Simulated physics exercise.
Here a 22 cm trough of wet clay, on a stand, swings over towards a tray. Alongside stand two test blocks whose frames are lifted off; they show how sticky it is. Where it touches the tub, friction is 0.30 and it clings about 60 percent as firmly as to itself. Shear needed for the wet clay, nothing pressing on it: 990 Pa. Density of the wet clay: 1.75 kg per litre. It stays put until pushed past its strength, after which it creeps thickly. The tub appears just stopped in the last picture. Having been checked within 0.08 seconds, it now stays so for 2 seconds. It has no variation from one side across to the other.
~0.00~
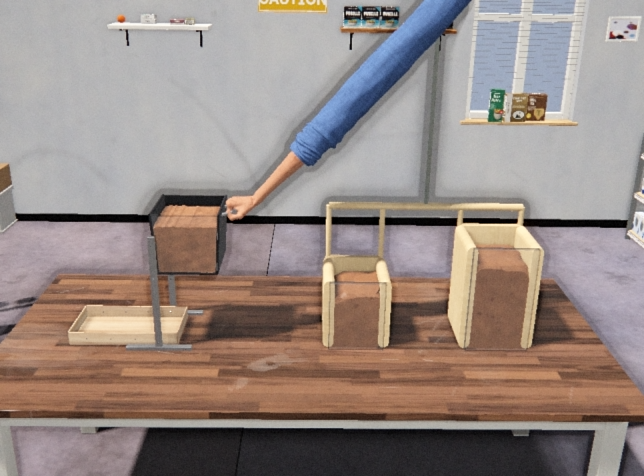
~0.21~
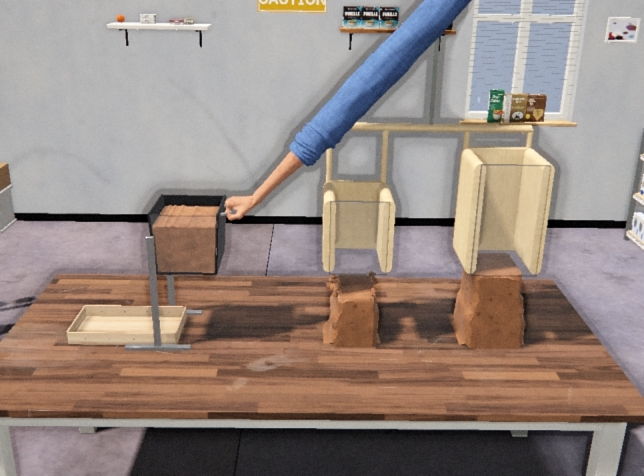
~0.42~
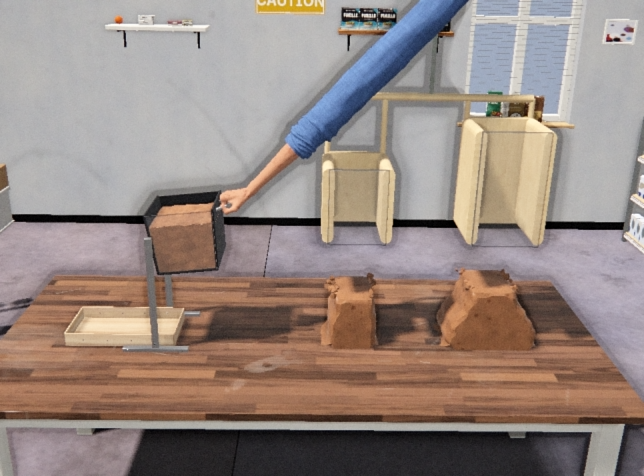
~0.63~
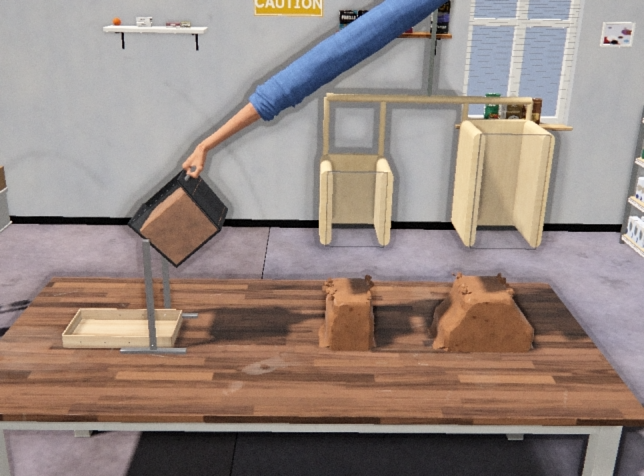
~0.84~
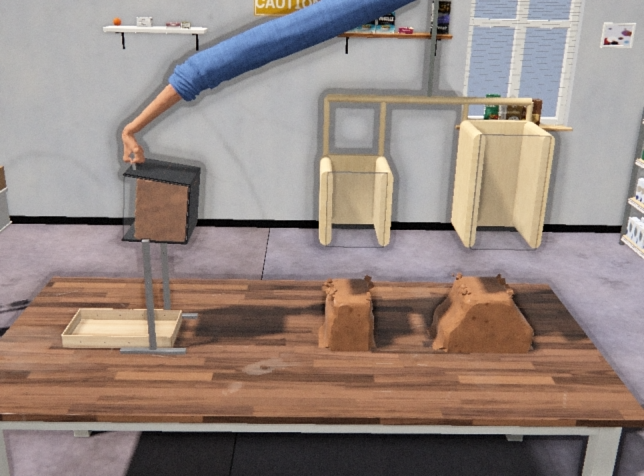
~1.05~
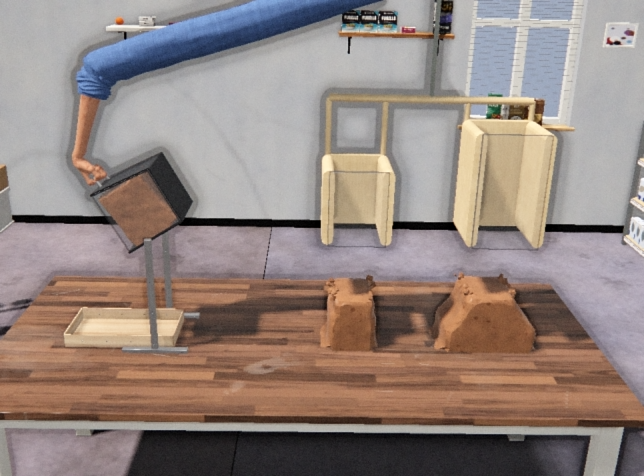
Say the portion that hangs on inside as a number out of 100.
Expect roughly 0 %.
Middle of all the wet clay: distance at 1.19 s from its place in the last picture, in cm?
Roughly 10 centimetres.
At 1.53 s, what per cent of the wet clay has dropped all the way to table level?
About 80 per cent.
By 1.19 s, the tub is at 119 degrees and holds 63 %.
By 1.36 s, the tub is at 119 degrees and holds 0 %.
By 1.53 s, the tub is at 119 degrees and holds 0 %.
By 1.70 s, the tub is at 119 degrees and holds 0 %.
By 3.05 s, at the end, the tub is at 119 degrees and holds 0 %.
